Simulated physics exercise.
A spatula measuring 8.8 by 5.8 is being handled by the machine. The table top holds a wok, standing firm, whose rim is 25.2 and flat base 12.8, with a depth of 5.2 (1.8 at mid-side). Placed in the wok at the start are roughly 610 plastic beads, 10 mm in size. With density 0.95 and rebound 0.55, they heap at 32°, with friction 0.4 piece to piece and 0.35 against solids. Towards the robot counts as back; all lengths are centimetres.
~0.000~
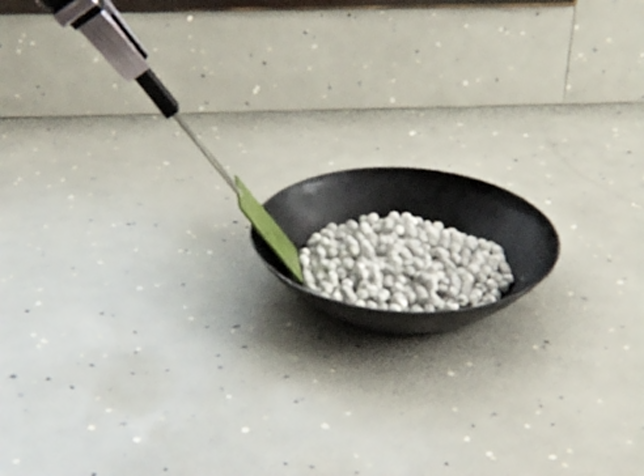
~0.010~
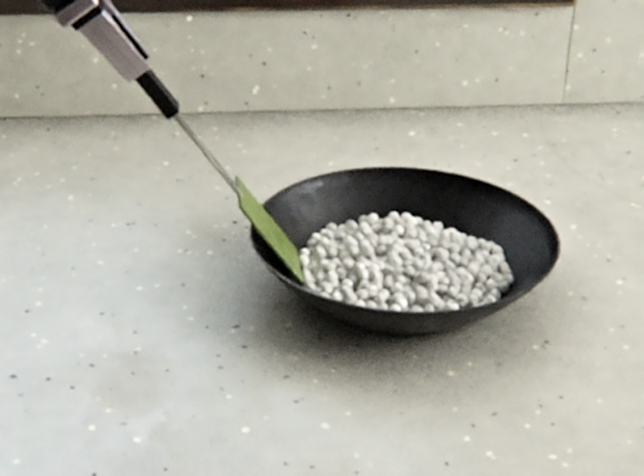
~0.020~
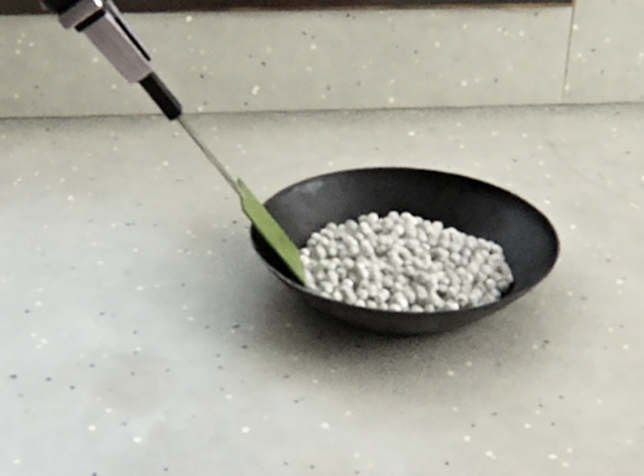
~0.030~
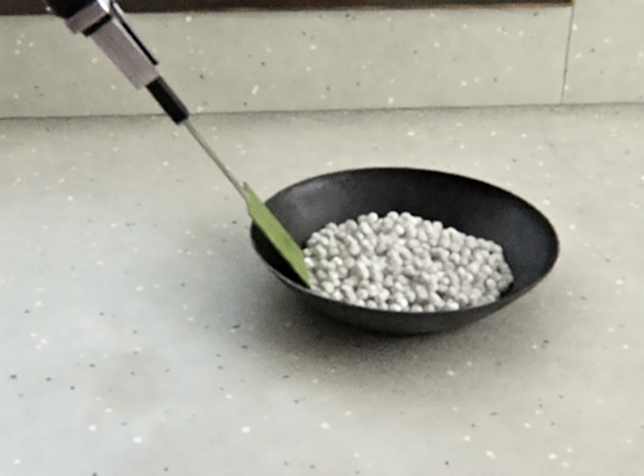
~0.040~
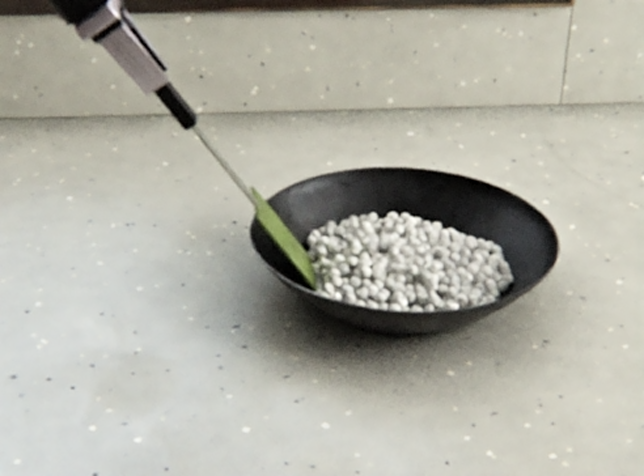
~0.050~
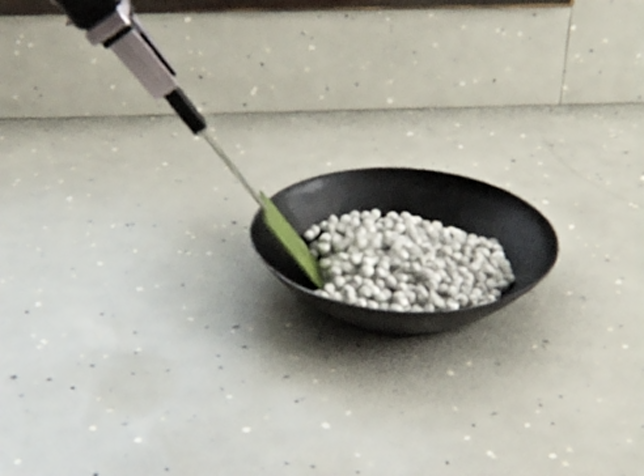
A green spatula held by a machine slid a short way to the right inside the left edge of a black wok, nudging the pale beads slightly while the wok stayed still on the speckled counter.
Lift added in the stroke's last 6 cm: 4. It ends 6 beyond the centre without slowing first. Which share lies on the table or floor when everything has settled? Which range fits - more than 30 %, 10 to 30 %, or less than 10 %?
The range that fits is less than 10 %.
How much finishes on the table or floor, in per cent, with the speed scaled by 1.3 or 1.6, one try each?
Roughly 10 % and roughly 10 %.
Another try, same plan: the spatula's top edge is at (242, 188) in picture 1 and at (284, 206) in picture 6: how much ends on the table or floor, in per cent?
Off the vessel, on the table or floor: Some 15 percent.
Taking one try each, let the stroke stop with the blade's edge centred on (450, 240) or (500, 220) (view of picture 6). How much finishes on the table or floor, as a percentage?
Estimates, in order: 0 % and 15 %.
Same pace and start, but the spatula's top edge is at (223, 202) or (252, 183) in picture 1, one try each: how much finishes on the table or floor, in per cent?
I'd say near 5 per cent for the first and near 0 per cent for the second.
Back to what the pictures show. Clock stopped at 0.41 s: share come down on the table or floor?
I'd say close to 5 in a hundred.
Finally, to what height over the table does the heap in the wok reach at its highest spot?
About 5.5 cm above the table.
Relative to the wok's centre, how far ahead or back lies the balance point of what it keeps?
About 3.0 cm ahead.
By 0.11 s, sloping 55°, highest piece 6 above the table; 609 in the wok.
By 0.18 s, sloping 55°, highest piece 6 above the table; 609 in the wok.
By 0.41 s, sloping 55°, highest piece 7 above the table; 587 in the wok, 18 on the table or floor, 4 on the blade or in flight.
By 1.46 s, sloping 55°, highest piece 5 above the table; 587 in the wok, 22 on the table or floor.
Final count, 587 in the wok, 22 on the table or floor. That is 4 % on the table or floor.
